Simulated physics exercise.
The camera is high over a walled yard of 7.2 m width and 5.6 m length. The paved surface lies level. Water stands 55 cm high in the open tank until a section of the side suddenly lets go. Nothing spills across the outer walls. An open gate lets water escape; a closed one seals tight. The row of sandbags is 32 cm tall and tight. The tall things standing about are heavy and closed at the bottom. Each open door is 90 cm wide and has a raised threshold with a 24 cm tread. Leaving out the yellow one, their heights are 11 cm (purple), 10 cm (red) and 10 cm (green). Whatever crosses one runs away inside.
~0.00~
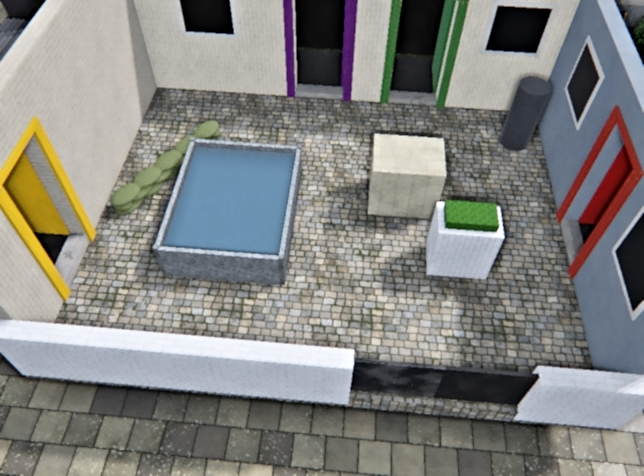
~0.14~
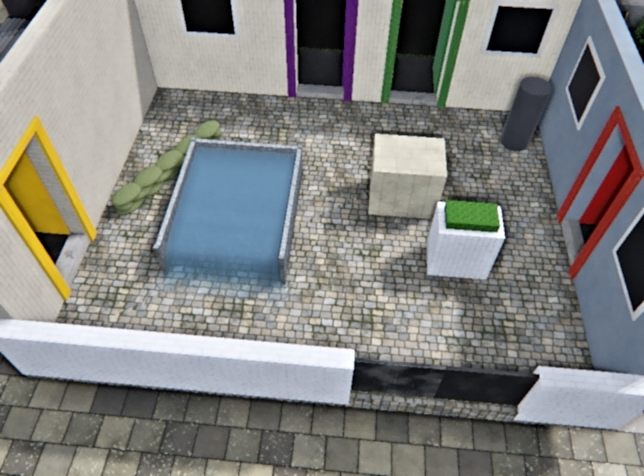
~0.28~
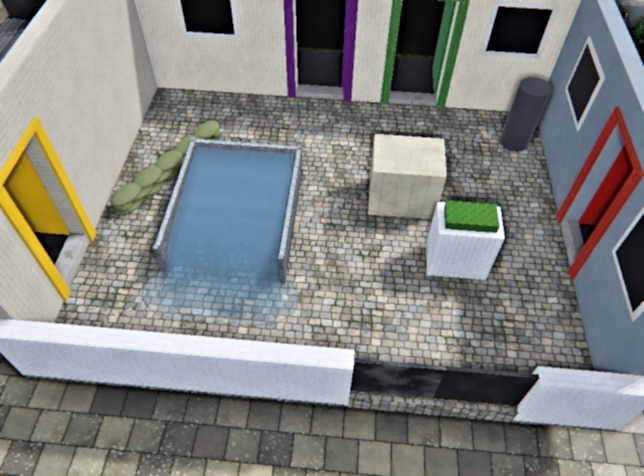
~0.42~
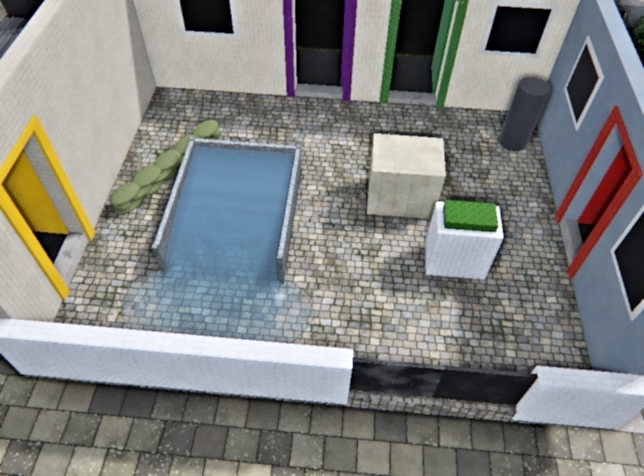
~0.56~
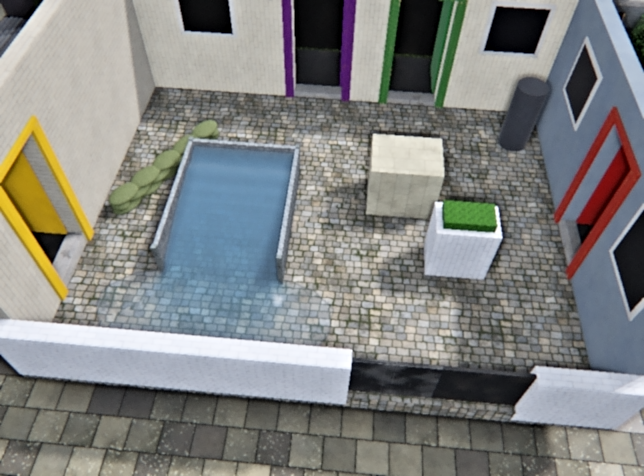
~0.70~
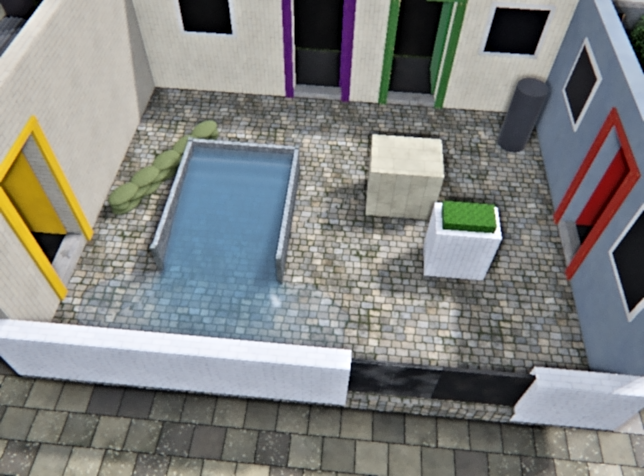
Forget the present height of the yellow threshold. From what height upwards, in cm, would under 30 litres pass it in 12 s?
About 11 cm.
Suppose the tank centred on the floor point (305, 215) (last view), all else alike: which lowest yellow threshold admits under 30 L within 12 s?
Some 11.0 cm.
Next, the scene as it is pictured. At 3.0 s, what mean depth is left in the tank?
About 14 cm.
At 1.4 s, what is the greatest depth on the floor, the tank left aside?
Roughly 39 cm.
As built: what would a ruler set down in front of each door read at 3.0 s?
Depths in cm: Purple 0, yellow 17, red 0, green 0.
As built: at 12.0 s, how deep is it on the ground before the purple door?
Some 4.5 cm.
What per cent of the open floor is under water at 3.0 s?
Near 40 per cent is wet.
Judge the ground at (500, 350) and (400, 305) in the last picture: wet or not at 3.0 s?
In that order: Under water, under water.
After 1.4 s water covers 15 % of the floor, deepest (39 cm) near (206, 353); it has not reached the yellow door.
After 3.0 s water covers 40 % of the floor, deepest (31 cm) near (40, 351); 17 cm at the yellow door, 0 litres in over its 19 cm threshold.
After 12.0 s water covers 95 % of the floor, deepest (9 cm) near (569, 400); 6 cm at the yellow door, 1 litre in over its 19 cm threshold.
At the yellow door as built, the water arrived by 1.8 s and peaked near 17 cm at 3.0 s.
Run again over the same 12 s with other heights there, 50 litres in over 9.5 cm, 15 litres over 13 cm. The limit of 30 litres is kept from about 11 cm up.
